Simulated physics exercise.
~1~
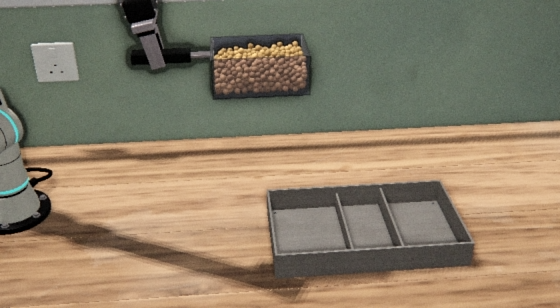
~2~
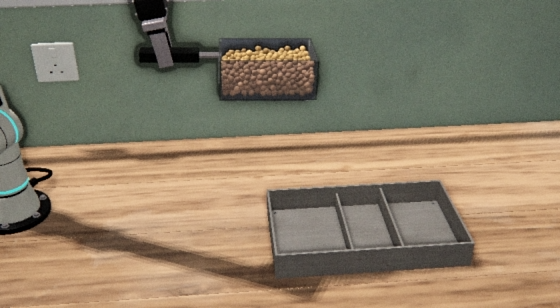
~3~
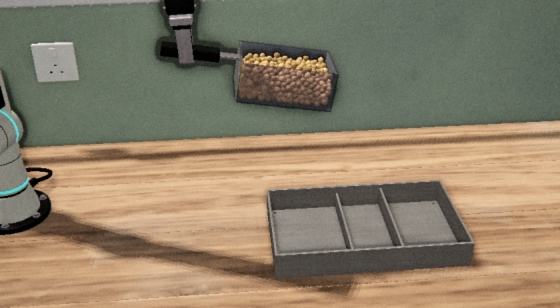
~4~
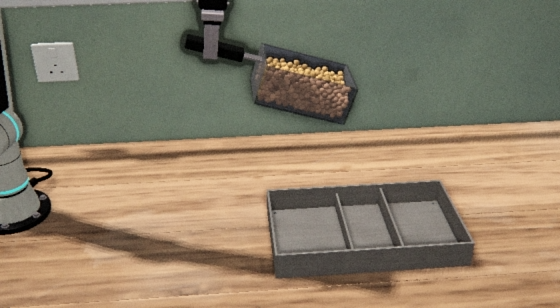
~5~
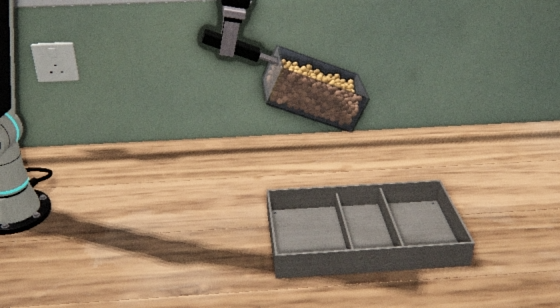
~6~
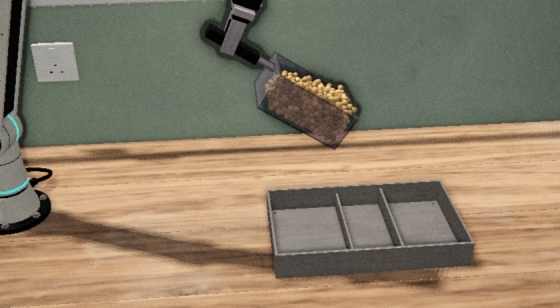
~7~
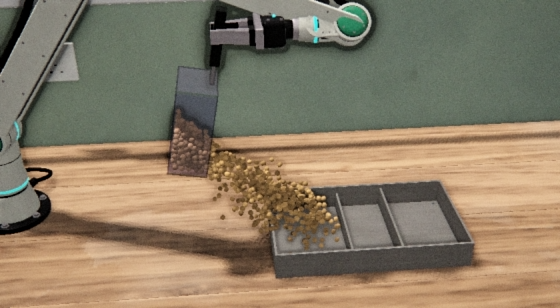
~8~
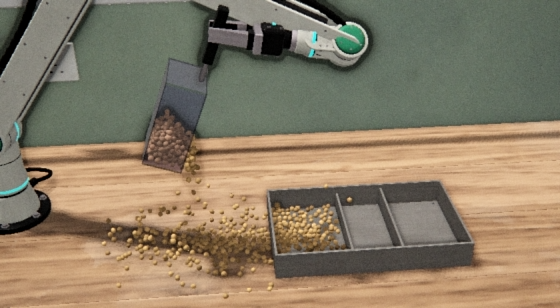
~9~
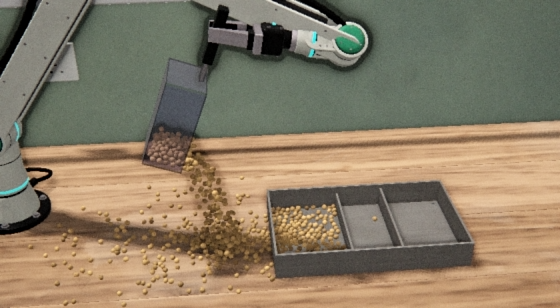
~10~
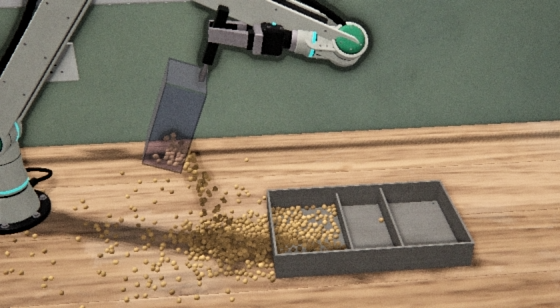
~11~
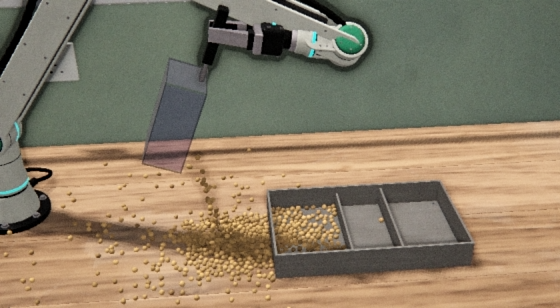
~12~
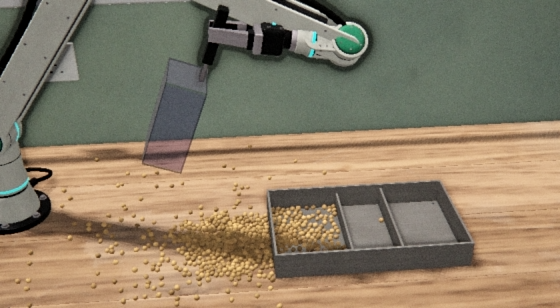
Robotic arm tipping a box of chickpeas, a few filling the divided tray's left compartment and most scattering across the wooden table.
